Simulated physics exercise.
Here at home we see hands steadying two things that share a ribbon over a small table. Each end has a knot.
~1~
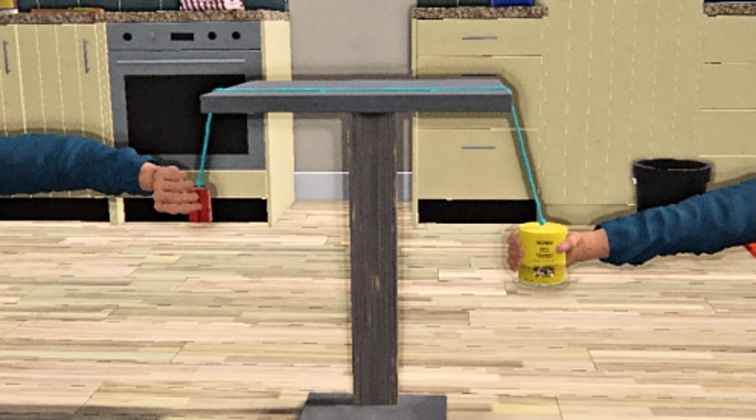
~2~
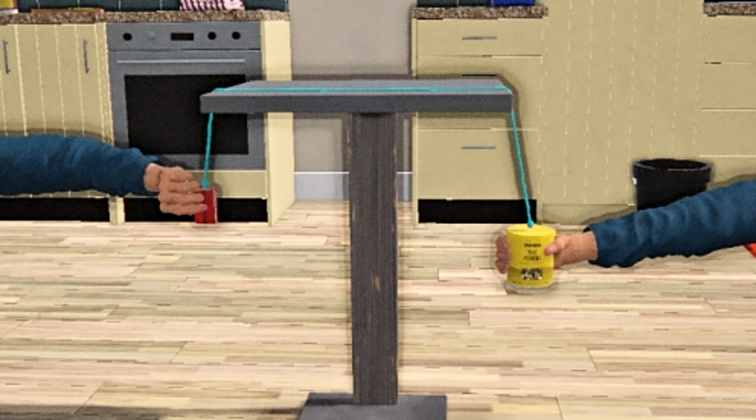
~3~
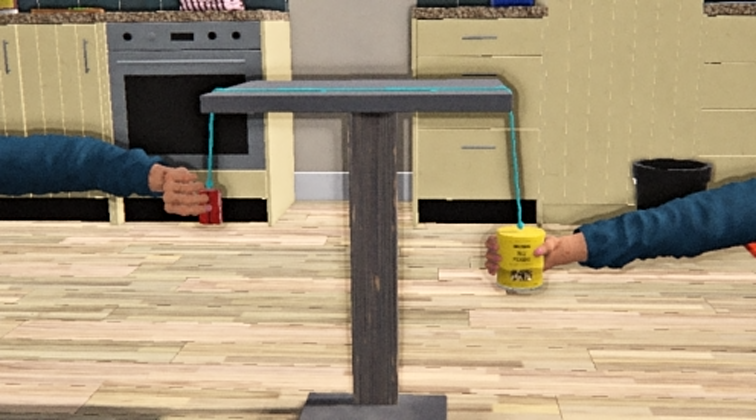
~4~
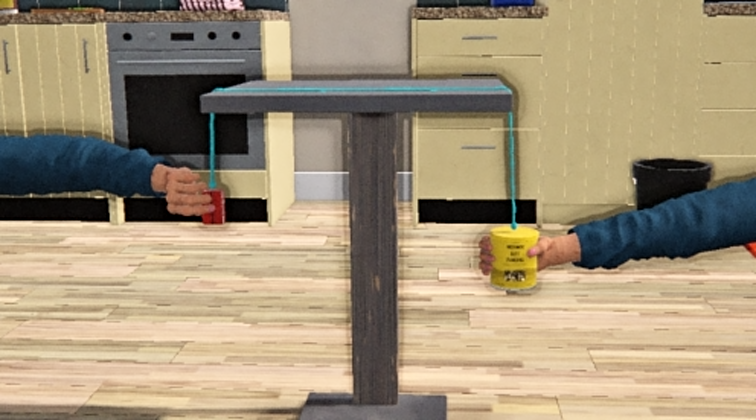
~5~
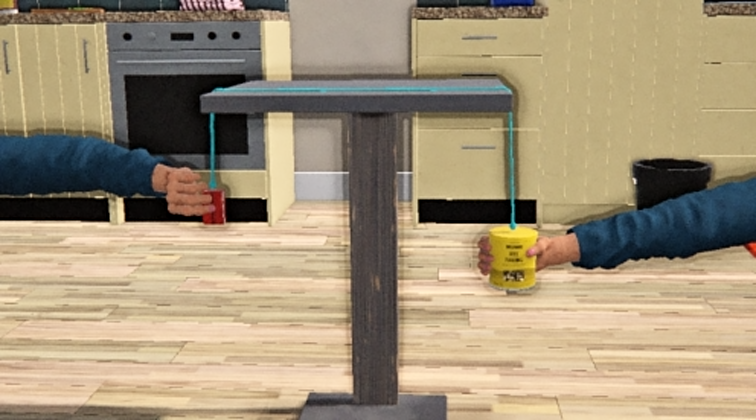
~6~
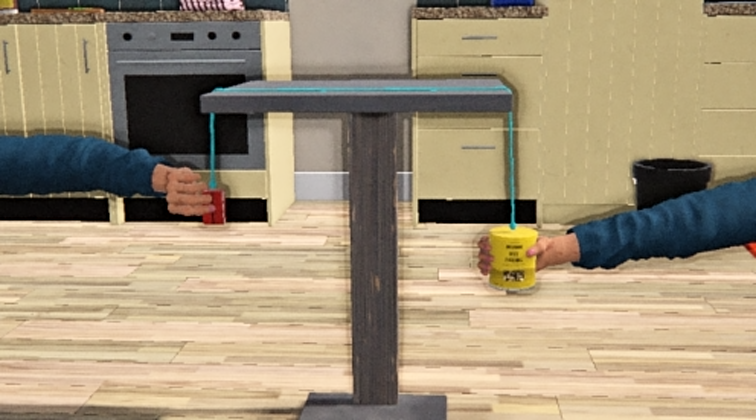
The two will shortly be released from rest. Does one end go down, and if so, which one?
You'll see it move rightward.
Then, 0.38 s on from there, left matchbox pulled up onto the top; right tin down on the floor.
Then, 0.72 s on from there, left matchbox lower; right tin down on the floor.
In the end, left matchbox down on the floor; right tin down on the floor. The ribbon runs down on the right.
